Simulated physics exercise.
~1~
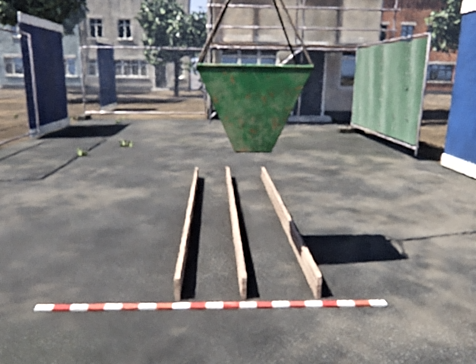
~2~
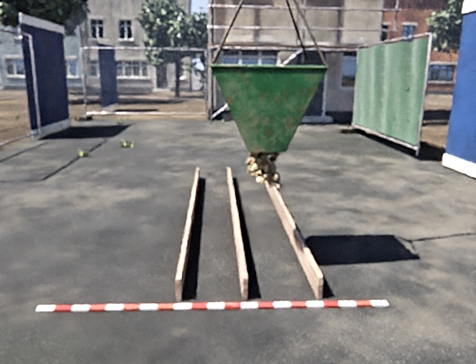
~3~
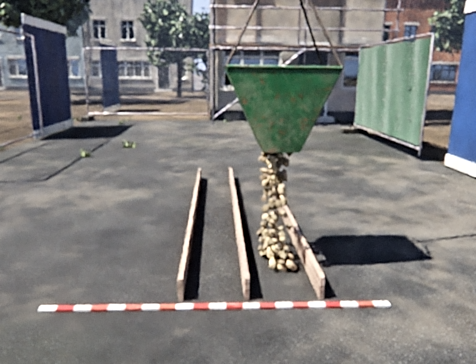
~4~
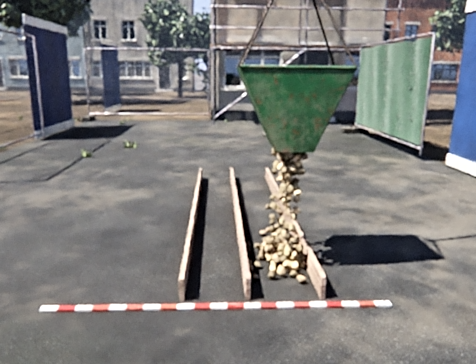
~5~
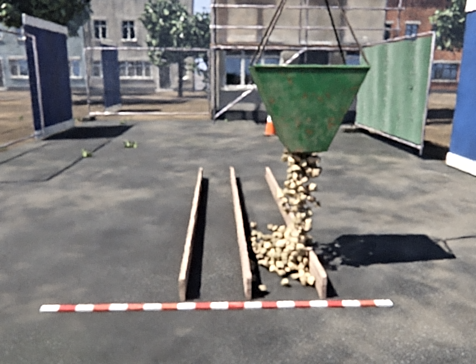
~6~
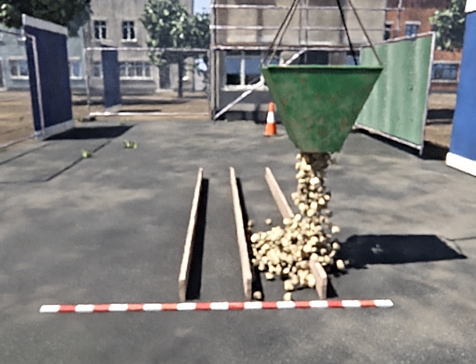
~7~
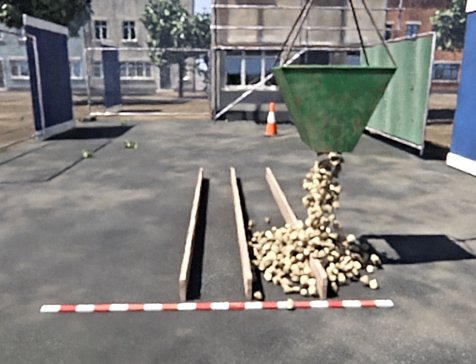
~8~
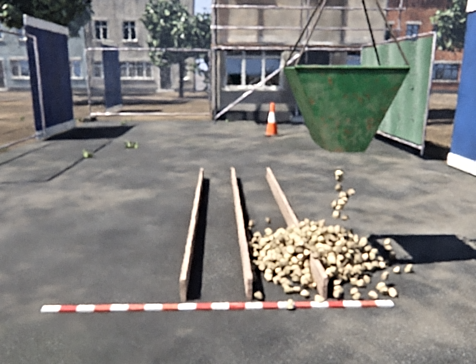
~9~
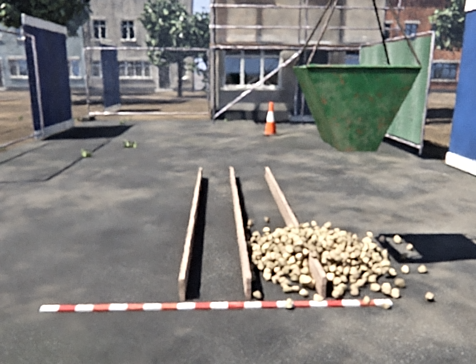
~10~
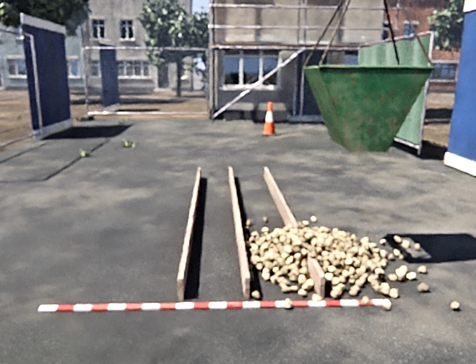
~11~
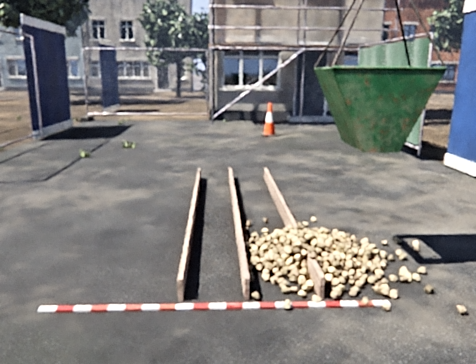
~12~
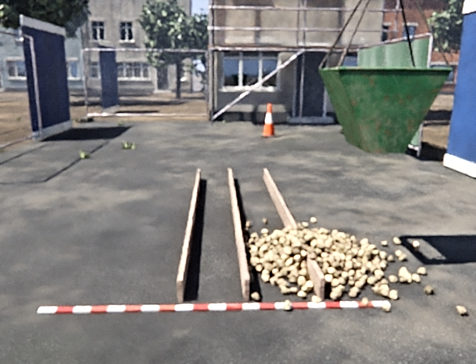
Green skip moving rightwards while pouring pale stones into the right bay and over its plank, emptying and leaving a heap.
